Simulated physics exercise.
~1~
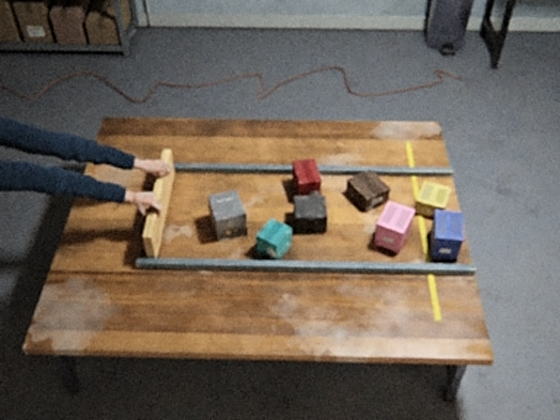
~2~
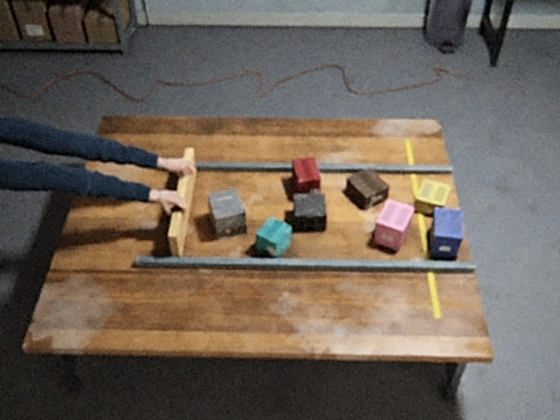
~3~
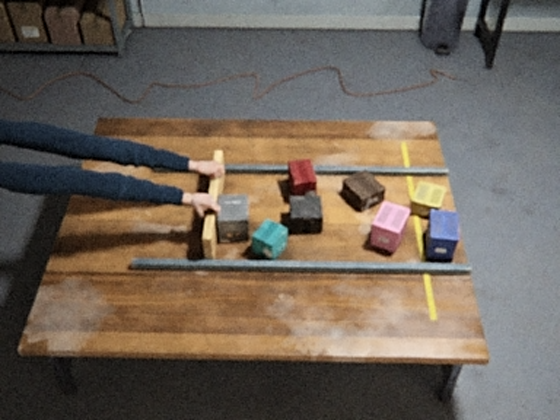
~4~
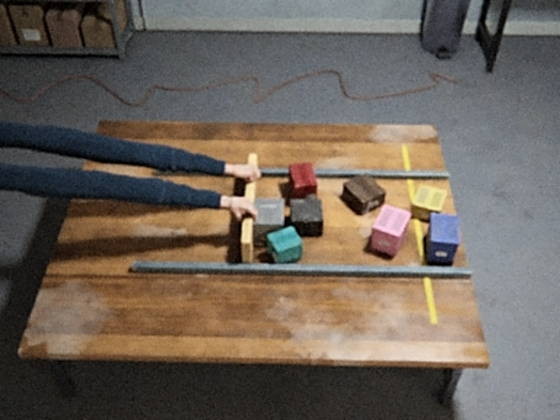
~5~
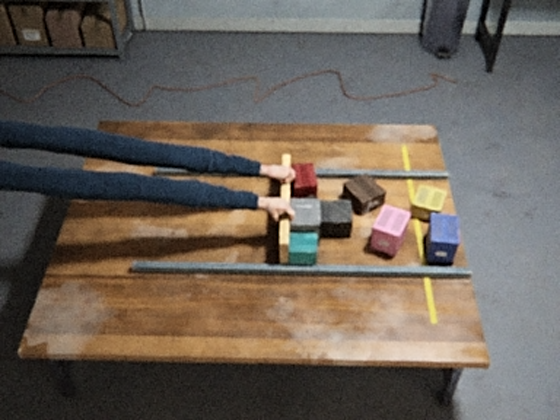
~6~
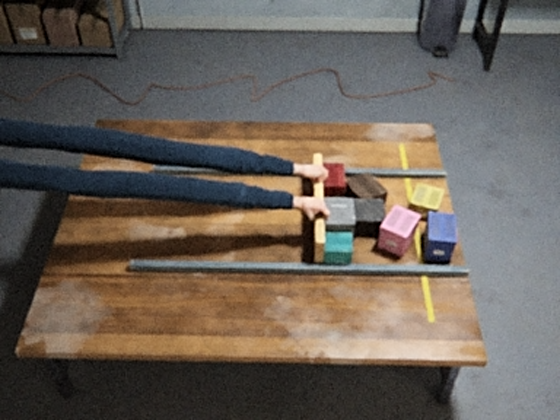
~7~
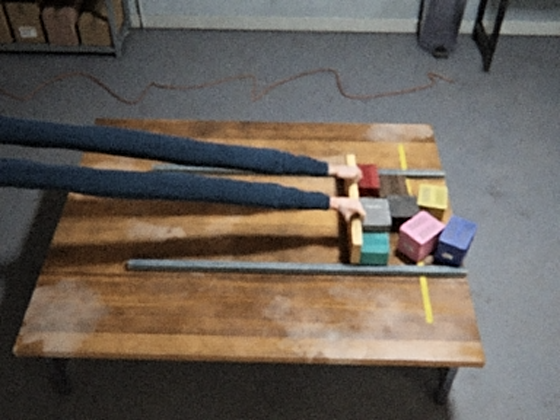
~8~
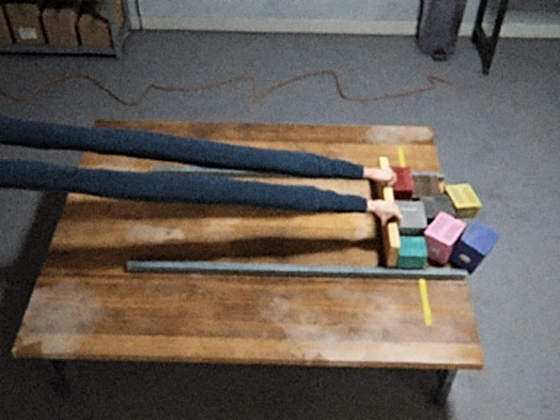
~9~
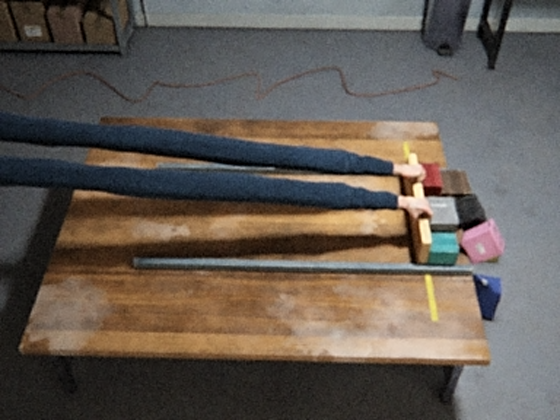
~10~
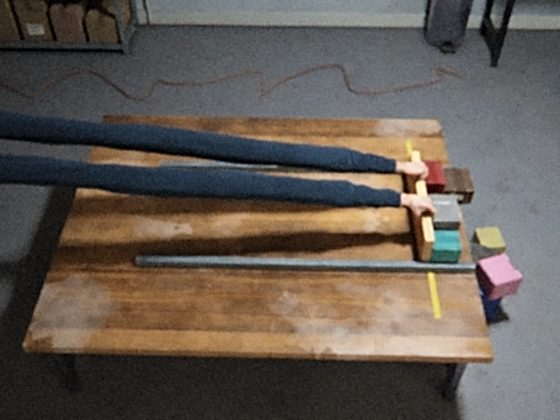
Wooden plank pushed right by two hands, sweeping coloured boxes across a table, stopping near yellow tape as several drop off the edge.
